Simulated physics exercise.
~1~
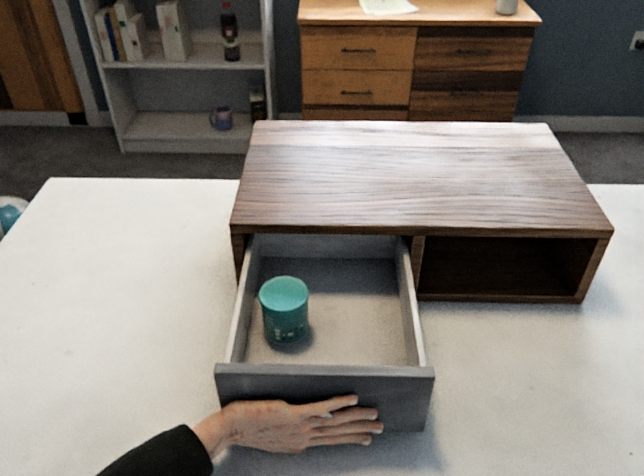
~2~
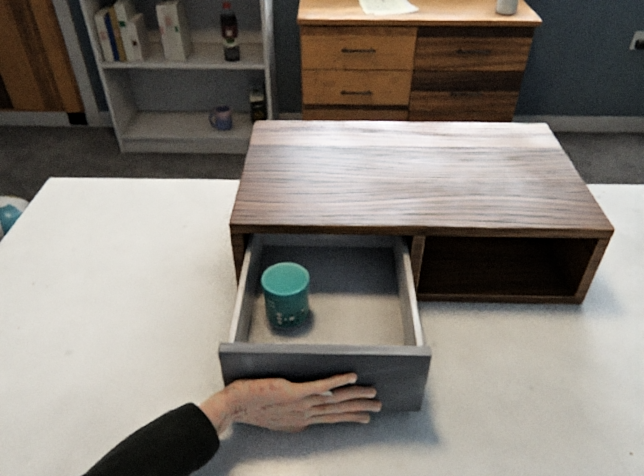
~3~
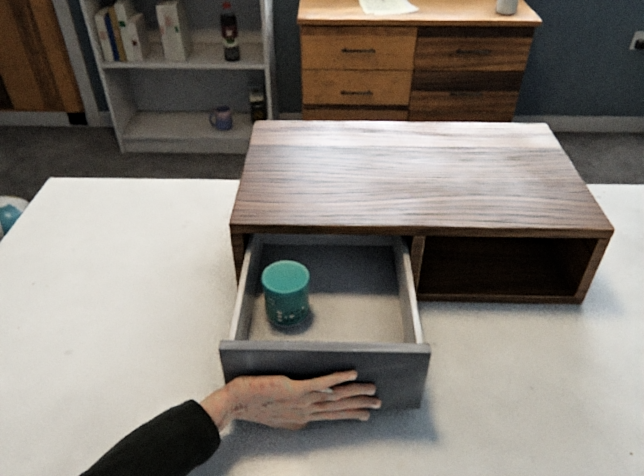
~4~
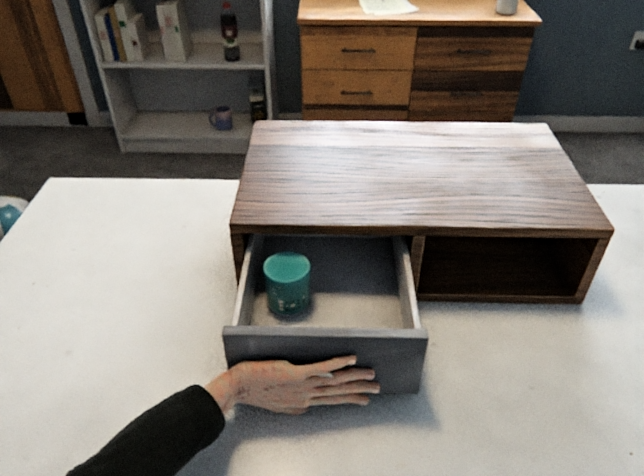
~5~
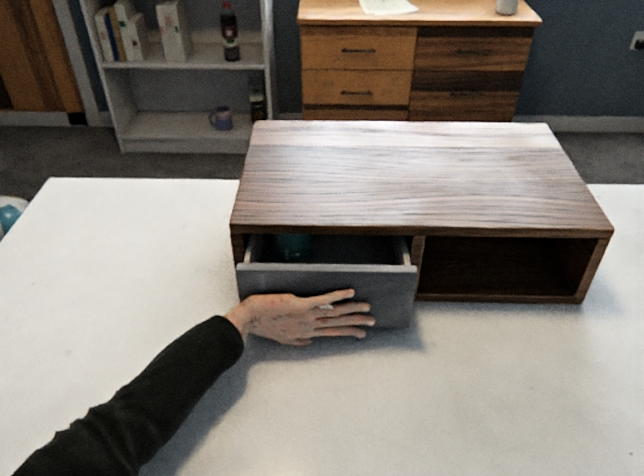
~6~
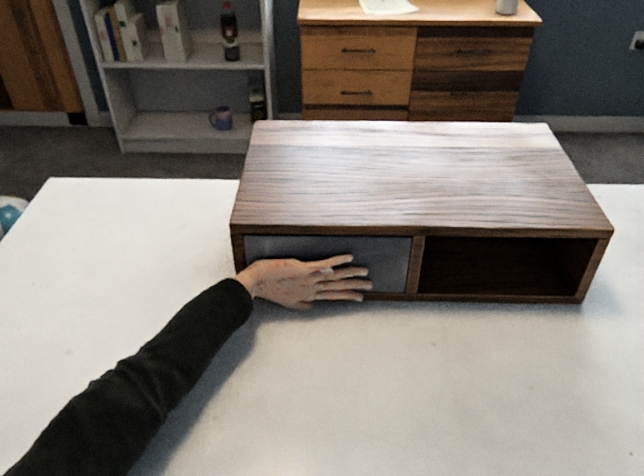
Grey drawer holding a turquoise tin sliding into a low wooden cabinet as a hand pushes its front until it closes fully.
